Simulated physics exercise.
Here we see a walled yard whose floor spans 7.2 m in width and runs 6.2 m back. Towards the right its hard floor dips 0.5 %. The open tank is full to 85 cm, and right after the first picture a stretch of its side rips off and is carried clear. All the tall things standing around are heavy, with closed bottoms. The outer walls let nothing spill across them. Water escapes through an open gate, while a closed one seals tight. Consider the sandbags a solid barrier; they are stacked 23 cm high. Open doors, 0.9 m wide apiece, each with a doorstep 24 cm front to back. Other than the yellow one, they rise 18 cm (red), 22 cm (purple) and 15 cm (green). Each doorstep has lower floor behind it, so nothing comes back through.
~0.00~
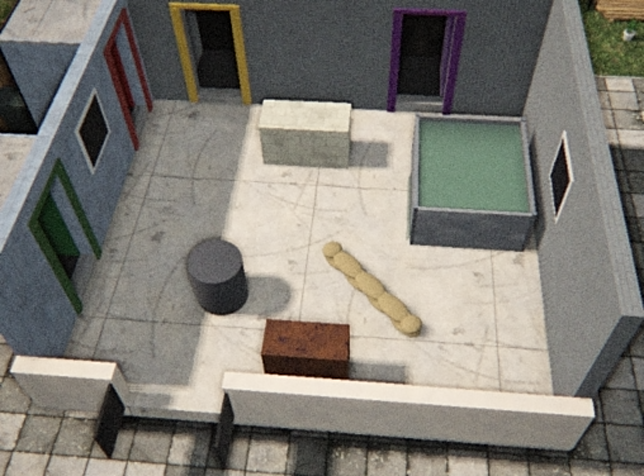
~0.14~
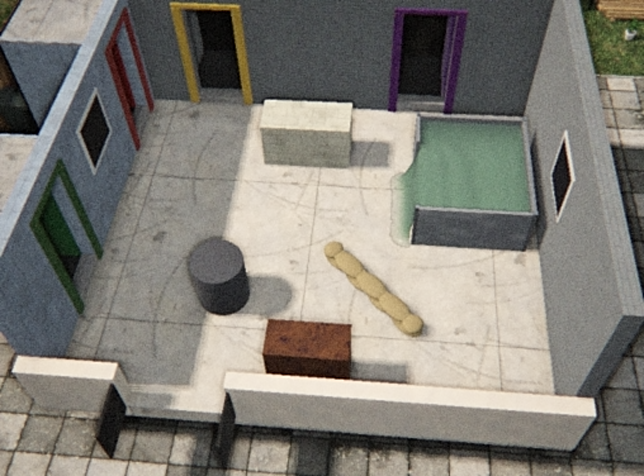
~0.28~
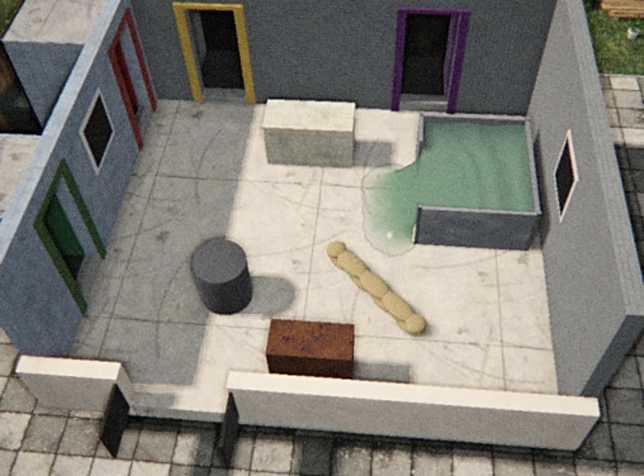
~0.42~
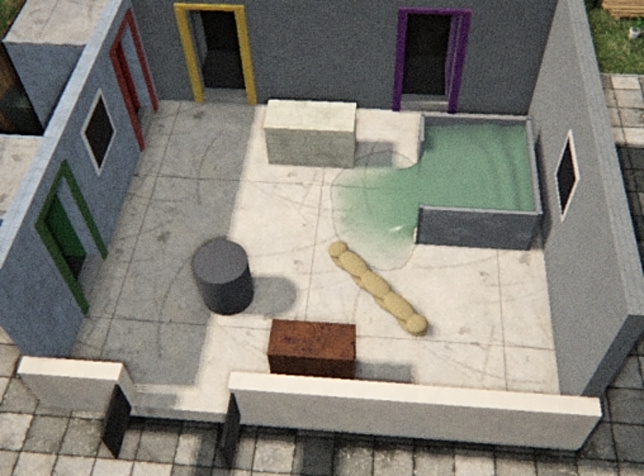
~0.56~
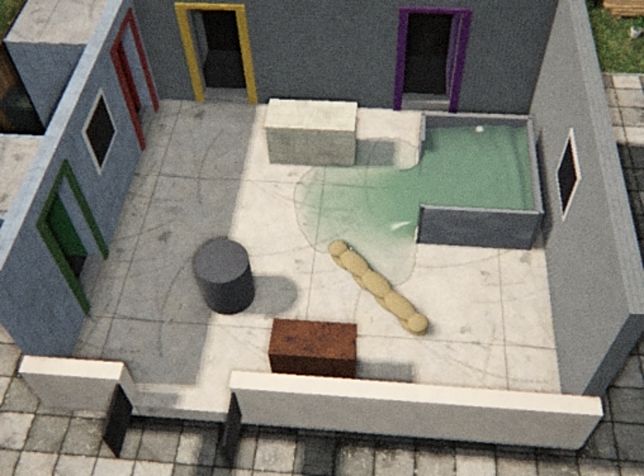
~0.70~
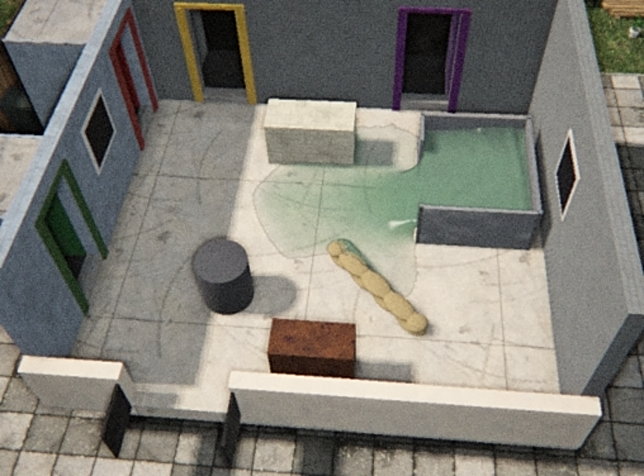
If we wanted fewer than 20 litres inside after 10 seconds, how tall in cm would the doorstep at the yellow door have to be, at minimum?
It would need to be around 9.5 cm tall.
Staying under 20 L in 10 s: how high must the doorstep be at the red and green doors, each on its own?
Close to 14.0 cm (red) and close to 19 cm (green).
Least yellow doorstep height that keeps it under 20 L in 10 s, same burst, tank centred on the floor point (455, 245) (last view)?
Close to 9.5 cm would do it.
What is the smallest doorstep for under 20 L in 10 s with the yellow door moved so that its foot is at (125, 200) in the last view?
Something near 31 cm.
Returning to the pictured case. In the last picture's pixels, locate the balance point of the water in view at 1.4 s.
(397, 201).
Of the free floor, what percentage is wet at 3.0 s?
Some 70 in a hundred.
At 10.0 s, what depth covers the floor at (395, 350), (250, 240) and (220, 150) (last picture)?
About 5, 6 and 5 cm.
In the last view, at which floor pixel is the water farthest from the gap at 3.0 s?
In the last picture, around (62, 383).
After 1.4 s water covers 35 % of the floor, deepest (42 cm) near (356, 252); it has not reached the yellow door.
After 3.0 s water covers 70 % of the floor, deepest (34 cm) near (136, 198); 4 cm at the yellow door, 0 litres in over its 15 cm doorstep.
After 10.0 s water covers 95 % of the floor, deepest (16 cm) near (519, 117); 6 cm at the yellow door, 2 litres in over its 15 cm doorstep.
At the yellow door as built, the water arrived by 2.8 s and peaked near 15 cm at 4.0 s.
Run again over the same 10 s with other heights there, 31 litres in over 8.5 cm, 10 litres over 11.5 cm. The limit of 20 litres is kept from about 9.5 cm up.
